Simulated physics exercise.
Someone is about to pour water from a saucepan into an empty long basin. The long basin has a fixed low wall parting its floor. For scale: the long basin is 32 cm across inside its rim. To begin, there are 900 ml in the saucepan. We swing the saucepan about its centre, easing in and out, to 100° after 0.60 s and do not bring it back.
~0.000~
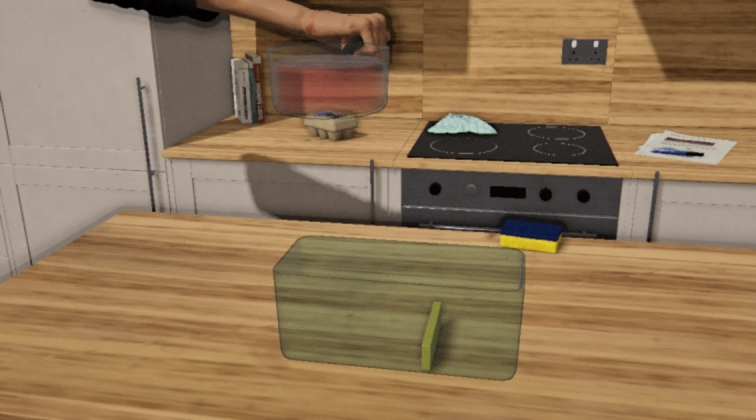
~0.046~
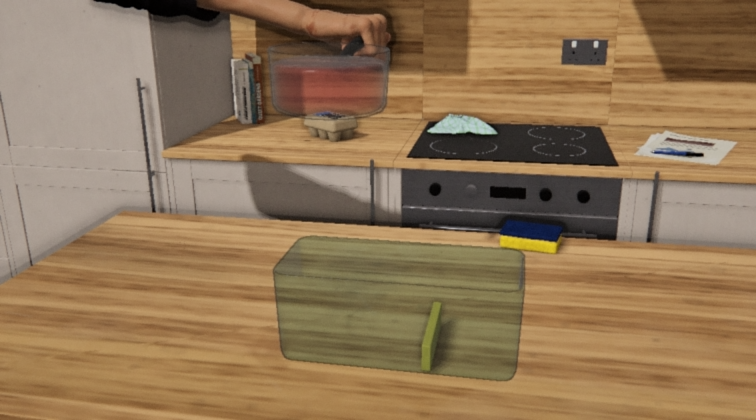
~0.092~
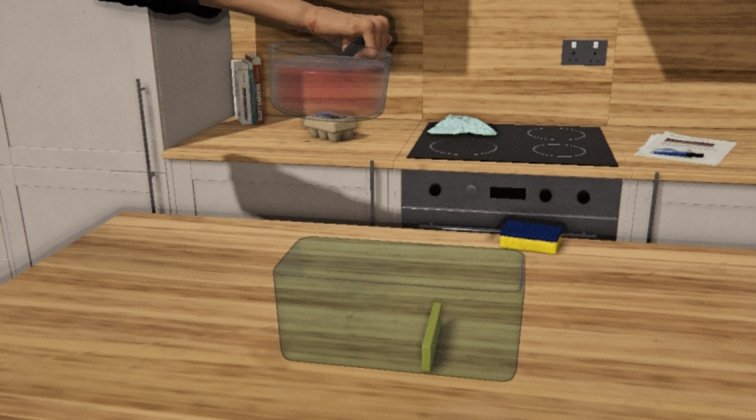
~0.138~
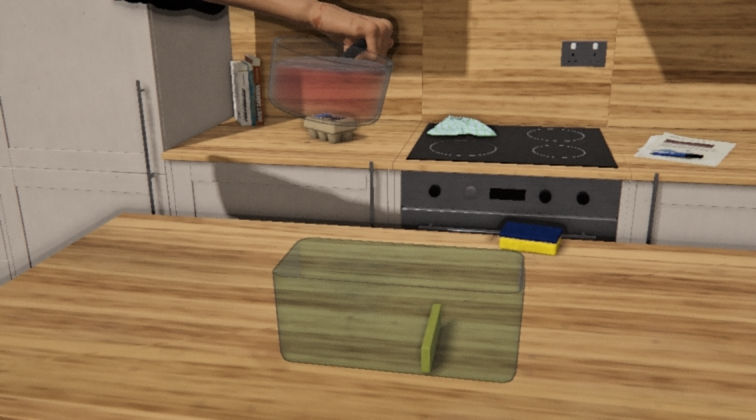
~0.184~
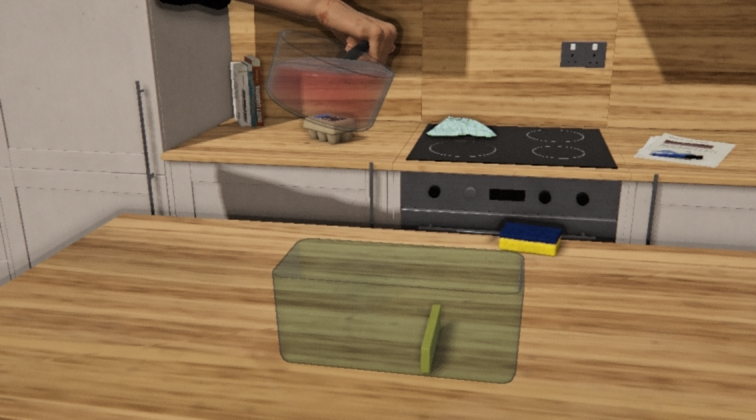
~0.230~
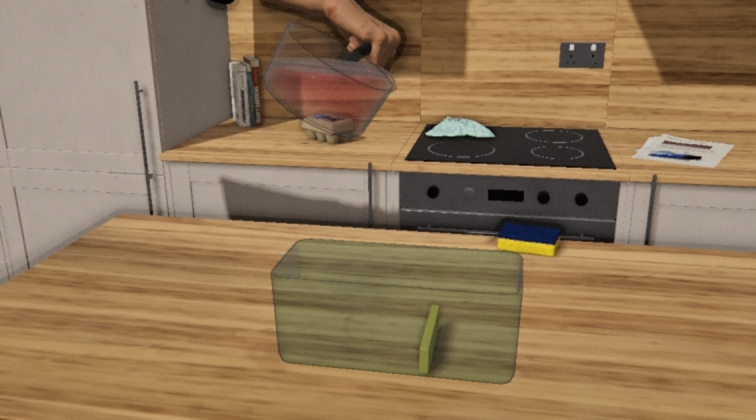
In the video, a hand holds a transparent container of reddish liquid above a kitchen counter and gradually tilts it clockwise, its right side dipping, while a greenish see-through basin in the foreground stays still on a wooden worktop.
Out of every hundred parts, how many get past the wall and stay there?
About 46 out of 100.
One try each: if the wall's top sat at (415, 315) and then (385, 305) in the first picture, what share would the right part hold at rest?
In turn about 75 and 90 per cent.
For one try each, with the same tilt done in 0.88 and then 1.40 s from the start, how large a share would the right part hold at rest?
In order, 60 and 60 per cent.
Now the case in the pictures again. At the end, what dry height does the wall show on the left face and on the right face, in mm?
Left 20 mm, right 8 mm.
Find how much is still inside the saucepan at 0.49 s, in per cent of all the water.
At that time about 30 in a hundred parts are still held.
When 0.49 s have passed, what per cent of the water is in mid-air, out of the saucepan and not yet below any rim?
Close to 62 per cent, I'd say.
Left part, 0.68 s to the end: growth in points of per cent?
Change: Approx. 36 %.
Then, 0.49 s in, the tilt is 92° and 30 per cent is still to pour, 1 is left of the wall and 7 right of it.
Then, 0.68 s in, the tilt is 100° and 8 per cent is still to pour, 15 is left of the wall and 61 right of it.
Then, 0.88 s in, the tilt is 100° and 1 per cent is still to pour, 32 is left of the wall and 56 right of it.
Then, 1.10 s in, the tilt is 100° and 0 per cent is still to pour, 45 is left of the wall and 51 right of it.
Finally, 51 per cent lies left of the wall, 46 right of it and 3 outside.
